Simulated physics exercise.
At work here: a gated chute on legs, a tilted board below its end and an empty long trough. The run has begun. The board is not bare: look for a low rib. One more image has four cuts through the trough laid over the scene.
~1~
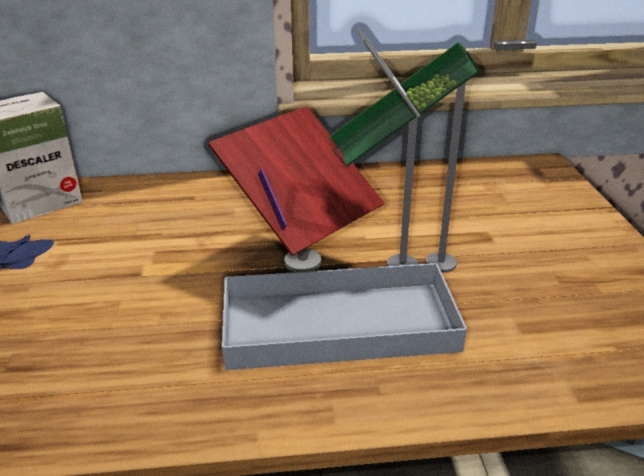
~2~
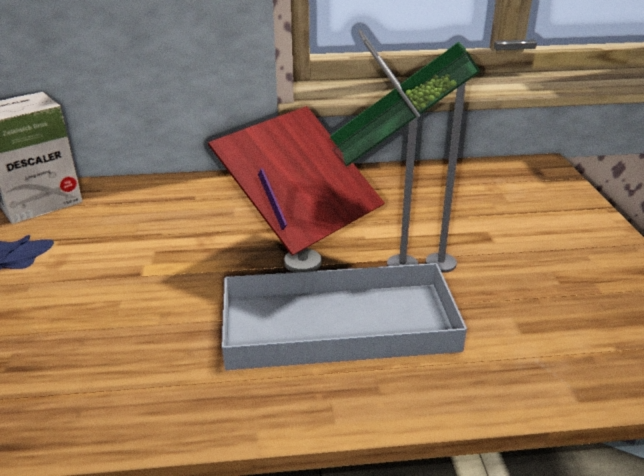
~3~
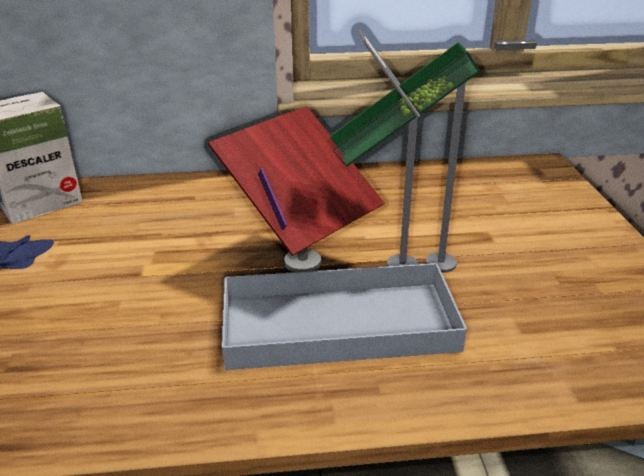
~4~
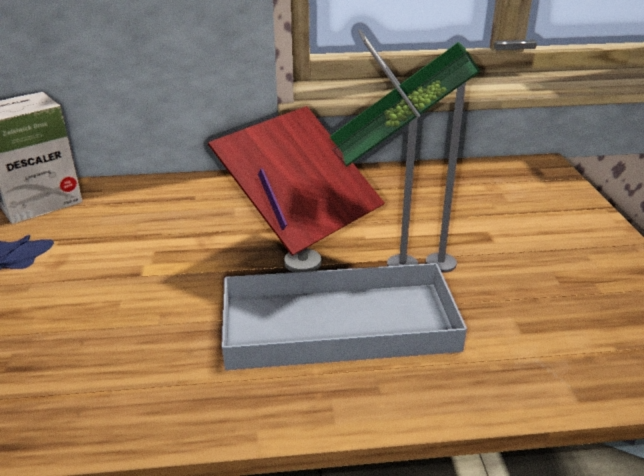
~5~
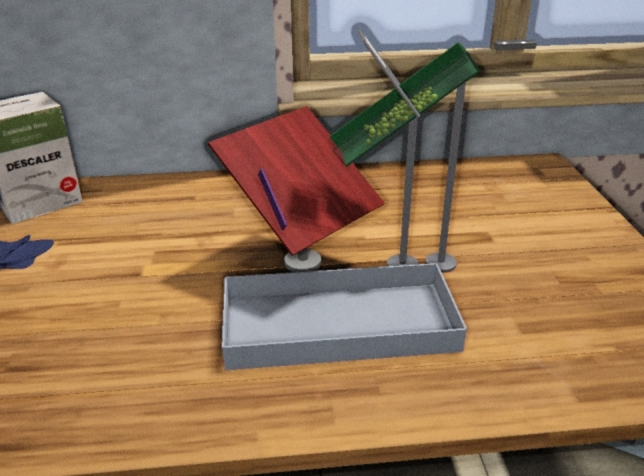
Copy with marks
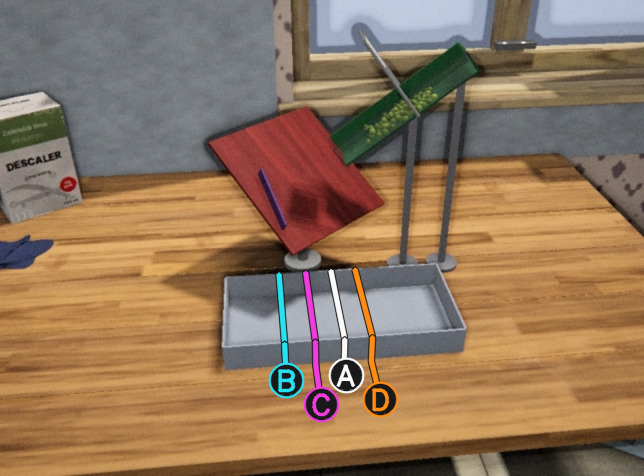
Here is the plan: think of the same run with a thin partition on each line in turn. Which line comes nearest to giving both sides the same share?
Line A.
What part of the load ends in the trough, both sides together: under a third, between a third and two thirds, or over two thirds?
It is over two thirds.
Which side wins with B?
Right.
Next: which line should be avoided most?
That is line B.
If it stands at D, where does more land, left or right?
The left side.
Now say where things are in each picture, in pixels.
Load behind the gate near (426, 94), dried peas; lip of the chute near (344, 160), sloping fairly steeply, in the first picture.
Middle of the board near (301, 174), tilted fairly steeply; middle of its low edge near (342, 227); of its high edge near (261, 123), in the second picture.
Front corners of the trough near (223, 347) and (466, 329), empty; front of the load near (406, 113), in the third picture.
Middle of the load near (412, 103); its front near (388, 124), close to a third of the way to the lip; rib from (262, 169) to (286, 225), in the fourth picture.
Middle of the load near (403, 113); its front near (368, 142), close to two thirds of the way to the lip, in the fifth picture.
On the marked copy, line A crosses the front rim at (344, 338); line B crosses the front rim at (284, 342); line C crosses the front rim at (315, 340); line D crosses the front rim at (372, 336).
Choosing A, of what is caught, close to half on the left of the divider, close to half on the right.
Choosing B, of what is caught, only a few on the left of the divider, all but a few on the right.
Choosing C, of what is caught, a small share on the left of the divider, the bulk on the right.
Choosing D, of what is caught, the bulk on the left of the divider, close to a quarter on the right.
